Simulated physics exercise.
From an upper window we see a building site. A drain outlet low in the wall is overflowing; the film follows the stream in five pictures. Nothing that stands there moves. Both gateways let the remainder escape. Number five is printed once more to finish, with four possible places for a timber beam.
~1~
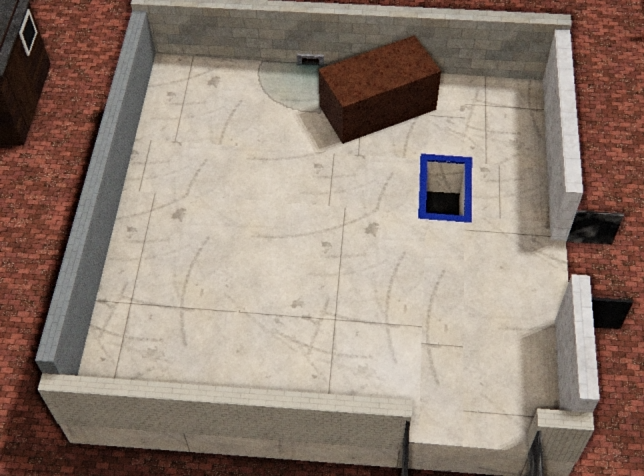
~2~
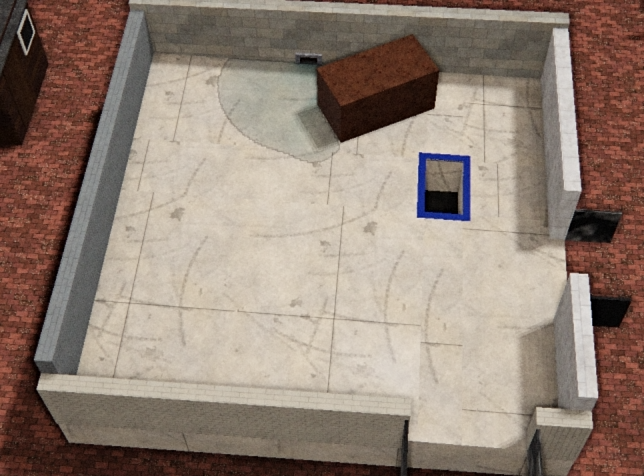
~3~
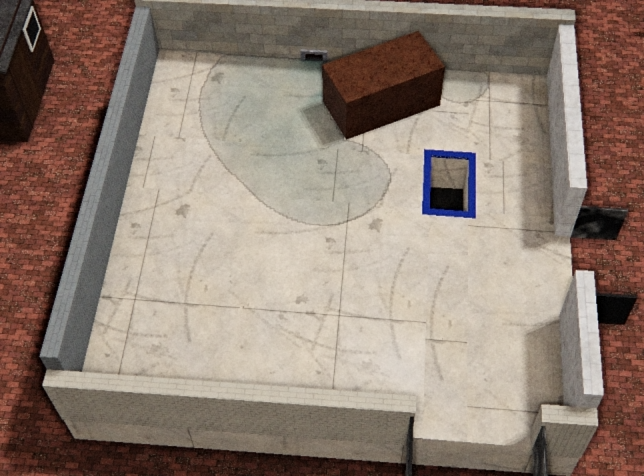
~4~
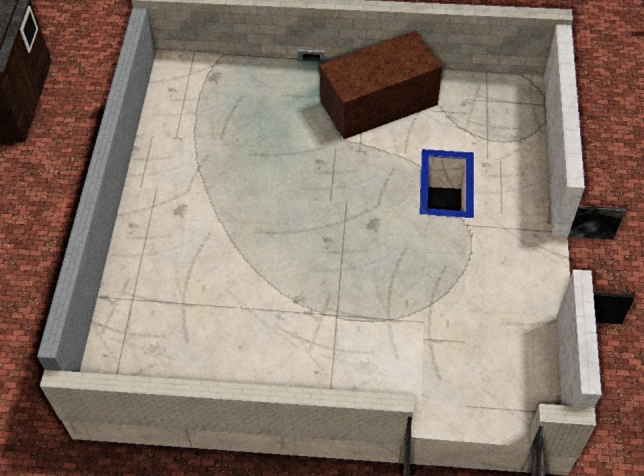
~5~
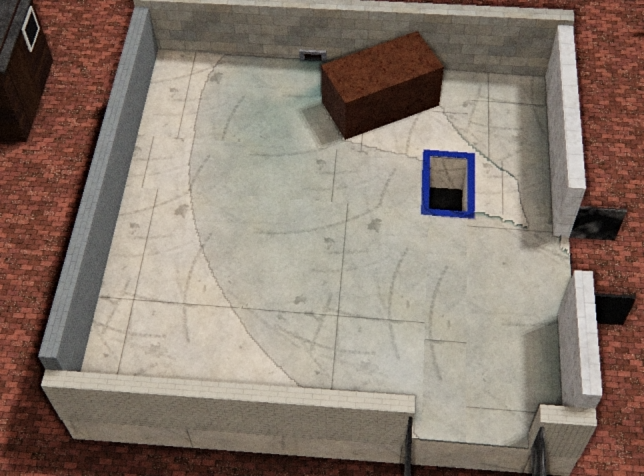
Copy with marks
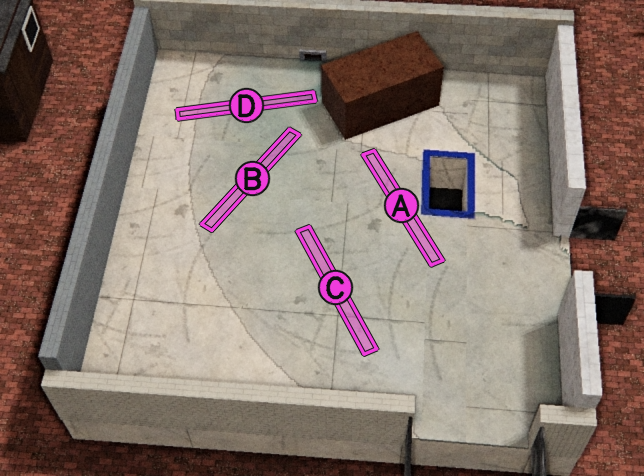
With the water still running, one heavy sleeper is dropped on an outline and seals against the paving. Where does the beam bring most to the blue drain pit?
It is B.
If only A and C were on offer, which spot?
That is spot C.
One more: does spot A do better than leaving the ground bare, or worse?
It is worse.
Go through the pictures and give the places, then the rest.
In the first frame, outfall at (311, 60); blue drain pit at (446, 187); open gate at (467, 431); open gate at (553, 279); 3 % of the ground under water, visible out to (285, 102); blue drain pit still dry.
In the second frame, 9 % of the ground under water, visible out to (295, 153); blue drain pit still dry.
In the third frame, 20 % of the ground under water, visible out to (307, 218); blue drain pit still dry.
In the fourth frame, 37 % of the ground under water, visible out to (427, 302); blue drain pit still dry.
In the fifth frame, 65 % of the ground under water, visible out to (551, 383); blue drain pit taking water.
In magenta, A from (368, 152) to (437, 262); B from (206, 227) to (294, 131); C from (303, 229) to (370, 351); D from (177, 114) to (314, 96).
With A, next to none of the stream goes into the blue drain pit, about 99 % out by the gates.
With B, about 10 % of the stream goes into the blue drain pit, about 90 % out by the gates.
With C, about 4 % of the stream goes into the blue drain pit, about 96 % out by the gates.
With D, about 3 % of the stream goes into the blue drain pit, about 96 % out by the gates.
